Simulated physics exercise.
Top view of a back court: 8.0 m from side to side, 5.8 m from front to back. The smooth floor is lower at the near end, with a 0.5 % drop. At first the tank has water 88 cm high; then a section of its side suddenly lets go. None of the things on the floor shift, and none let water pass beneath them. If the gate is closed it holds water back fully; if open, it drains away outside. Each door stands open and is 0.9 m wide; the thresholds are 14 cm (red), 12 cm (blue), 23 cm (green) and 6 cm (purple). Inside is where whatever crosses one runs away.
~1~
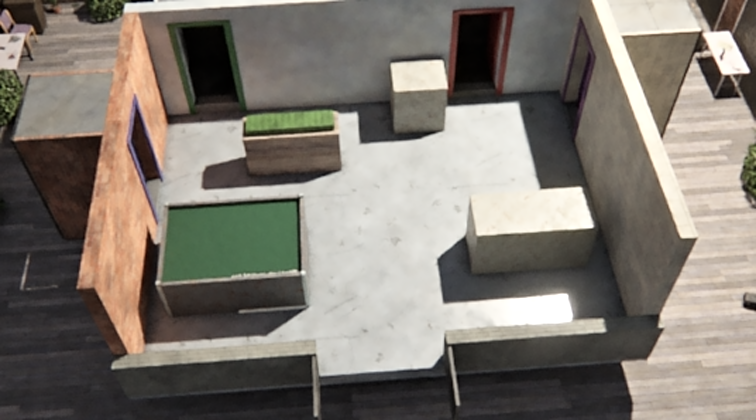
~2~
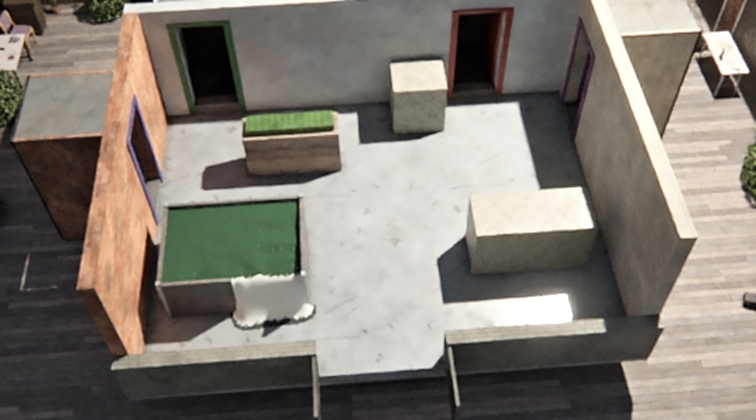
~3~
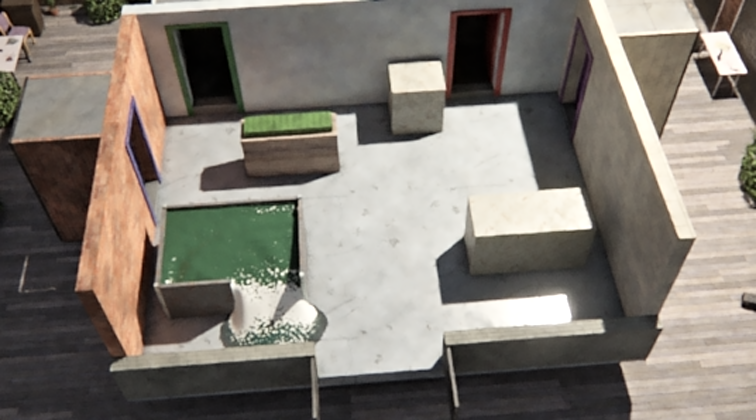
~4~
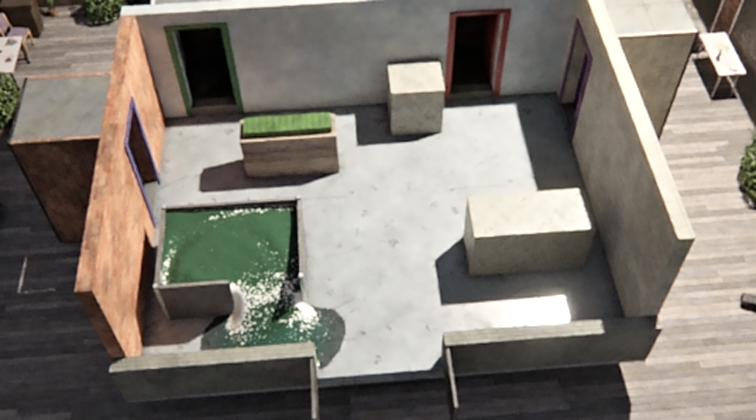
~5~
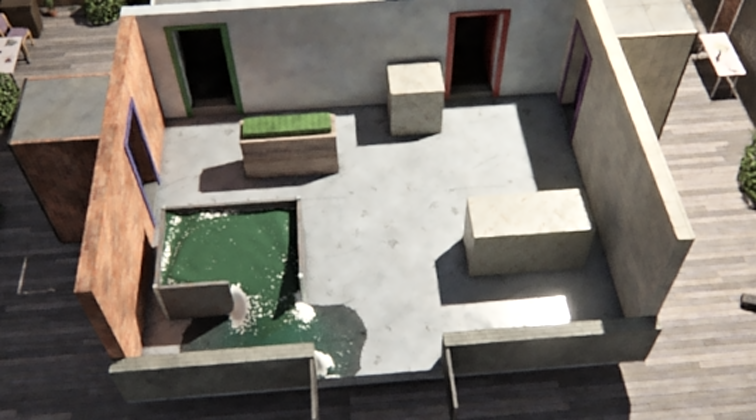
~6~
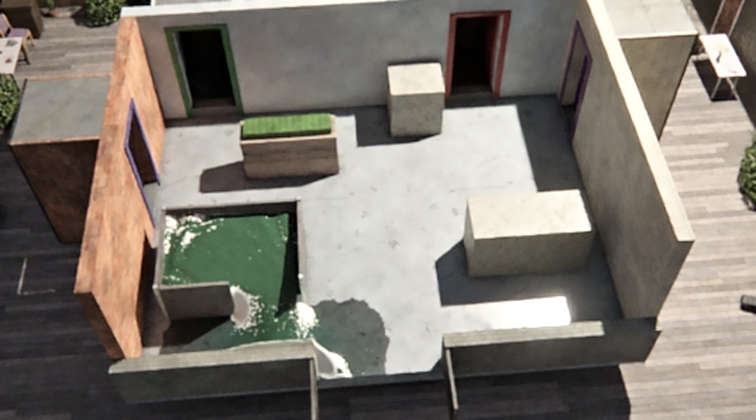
Green water burst from the near side of a walled tank at the left of a roofless court, foaming white, then spread across the pale floor toward the opening in the low front wall.
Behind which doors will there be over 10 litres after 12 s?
In order: The red door lets in a smaller amount than the limit. The blue door lets in a smaller amount than the limit. The green door lets in a smaller amount than the limit. The purple door lets in a smaller amount than the limit.
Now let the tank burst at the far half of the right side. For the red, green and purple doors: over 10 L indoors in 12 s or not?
So red ends up short of it, green short of it, purple past the limit.
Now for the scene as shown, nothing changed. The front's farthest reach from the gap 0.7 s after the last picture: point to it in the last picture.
Roughly at pixel (475, 353).
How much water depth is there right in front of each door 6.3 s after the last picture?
Depth readings (cm): Red = 5; blue = 4; green = 8; purple = 2.
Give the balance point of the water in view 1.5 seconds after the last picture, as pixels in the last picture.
At roughly (259, 306).
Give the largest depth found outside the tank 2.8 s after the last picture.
About 32 cm at most.
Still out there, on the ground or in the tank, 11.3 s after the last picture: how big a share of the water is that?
Roughly 70 per cent is still there.
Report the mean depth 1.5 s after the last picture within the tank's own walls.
39 cm.
Then, 0.7 s after the last picture water covers 15 % of the floor and is deepest (62 cm) near (275, 359); red door not reached, blue door not reached, green door not reached, purple door not reached.
Then, 1.5 s after the last picture water covers 30 % of the floor and is deepest (46 cm) near (142, 359); red door not reached, blue door 8 cm at the sill, 0 L in, green door not reached, purple door not reached.
Then, 2.8 s after the last picture water covers 45 % of the floor and is deepest (32 cm) near (151, 379); red door not reached, blue door 10 cm at the sill, 0 L in, green door 16 cm at the sill, 0 L in, purple door not reached.
Then, 6.3 s after the last picture water covers 75 % of the floor and is deepest (16 cm) near (264, 370); red door 5 cm at the sill, 0 L in, blue door 4 cm at the sill, 0 L in, green door 8 cm at the sill, 0 L in, purple door 2 cm at the sill, 0 L in.
Then, 11.3 s after the last picture water covers 95 % of the floor and is deepest (10 cm) near (151, 379); red door 4 cm at the sill, 0 L in, blue door 3 cm at the sill, 0 L in, green door 3 cm at the sill, 0 L in, purple door 6 cm at the sill, 0 L in.
